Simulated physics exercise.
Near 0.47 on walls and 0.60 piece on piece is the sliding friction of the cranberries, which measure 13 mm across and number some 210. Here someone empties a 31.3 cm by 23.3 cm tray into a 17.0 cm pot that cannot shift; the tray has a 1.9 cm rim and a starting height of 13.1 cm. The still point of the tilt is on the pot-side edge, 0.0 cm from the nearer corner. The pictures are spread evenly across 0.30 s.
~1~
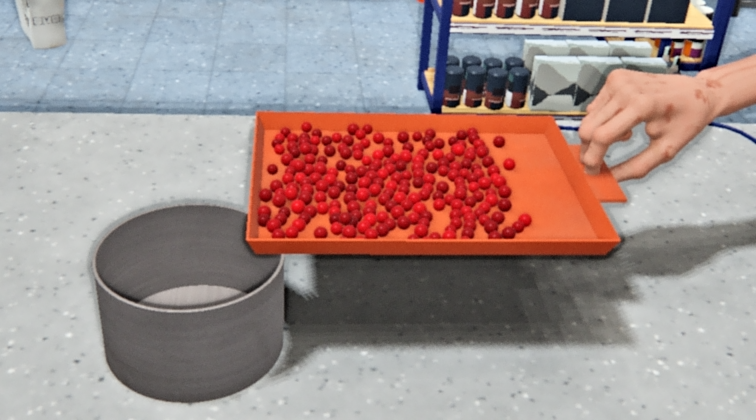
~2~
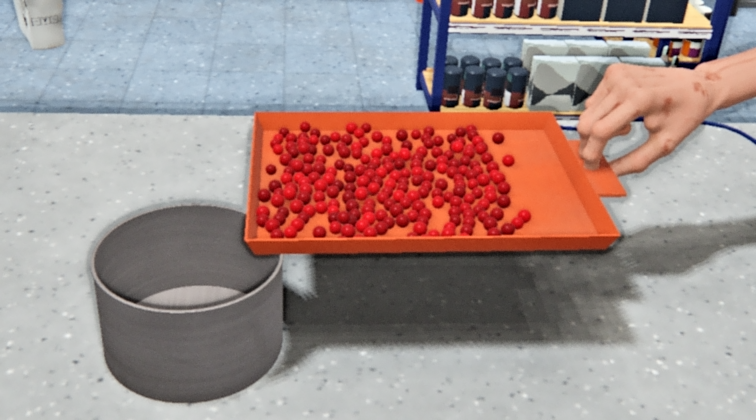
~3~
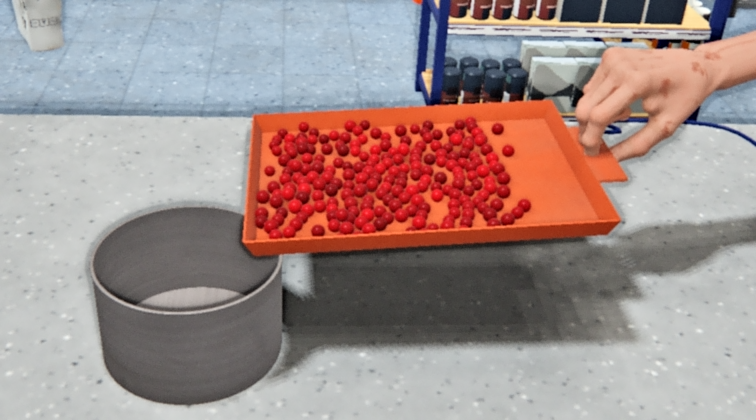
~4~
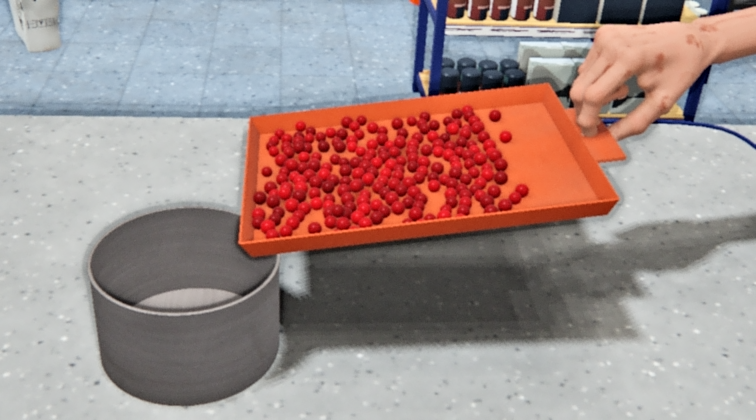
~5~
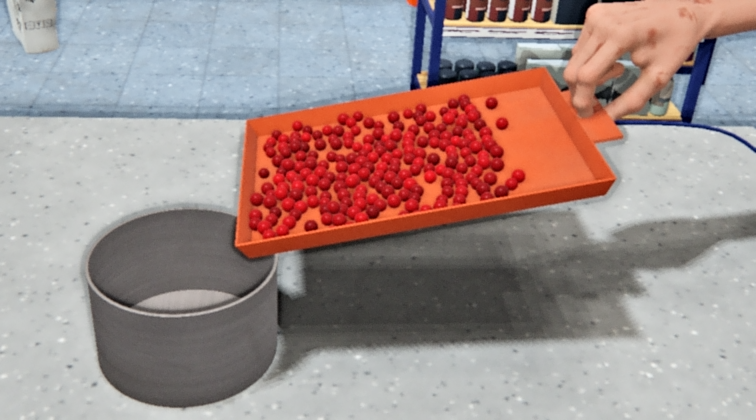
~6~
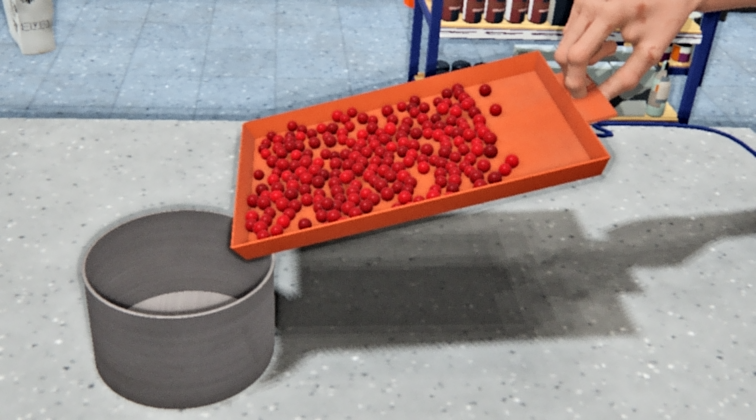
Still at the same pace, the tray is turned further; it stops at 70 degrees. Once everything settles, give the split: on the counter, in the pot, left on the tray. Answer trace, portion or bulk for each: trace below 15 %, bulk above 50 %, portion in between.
Counter: Portion. Pot: Portion. Tray: Portion.
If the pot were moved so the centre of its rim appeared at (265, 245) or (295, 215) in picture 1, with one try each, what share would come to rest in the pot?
The shares would be near 30 and 25 per cent respectively.
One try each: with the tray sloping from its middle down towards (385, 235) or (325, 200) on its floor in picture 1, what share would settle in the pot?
The share comes to about 15 in a hundred, then about 65 in a hundred.
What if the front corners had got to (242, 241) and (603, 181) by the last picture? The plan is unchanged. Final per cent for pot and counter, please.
Pot: 55, counter: 20.
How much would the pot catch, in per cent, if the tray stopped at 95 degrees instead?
It would be near 45 per cent.
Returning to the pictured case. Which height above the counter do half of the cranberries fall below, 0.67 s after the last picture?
I'd say near 18 cm.
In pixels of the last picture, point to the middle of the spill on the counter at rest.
About (200, 246).
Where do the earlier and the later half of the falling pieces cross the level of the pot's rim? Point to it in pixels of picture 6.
Earlier half at about (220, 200), later half at about (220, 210) in pixels.
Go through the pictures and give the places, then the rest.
Tray tilt 0 degrees, front corners at (256, 235) and (610, 236); middle of the pieces at (392, 187); pot at (190, 253), in the first frame.
Tray tilt 1 degrees, front corners at (255, 235) and (609, 230); middle of the pieces at (390, 185), in the second frame.
Tray tilt 4 degrees, front corners at (253, 237) and (610, 216), lowest corner left back; middle of the pieces at (389, 181), in the third frame.
Tray tilt 8 degrees, front corners at (249, 238) and (608, 196), lowest corner left back; middle of the pieces at (386, 174), in the fourth frame.
Tray tilt 12 degrees, front corners at (245, 239) and (604, 175), lowest corner left back; middle of the pieces at (382, 168), in the fifth frame.
Tray tilt 16 degrees, front corners at (241, 241) and (598, 155), lowest corner left back; middle of the pieces at (376, 162); pot at (180, 258), in the sixth frame.
Then, 0.39 s after the last picture, tilt 42 degrees; the tray holds 100 %, the pot 0 %.
Then, 0.67 s after the last picture, tilt 60 degrees; the tray holds 100 %, the pot 0 %.
Then, 1.04 s after the last picture, tilt 70 degrees; the tray holds 95 %, the pot 0 %.
In the end, counter 45 %, pot 30 %, tray 25 %.
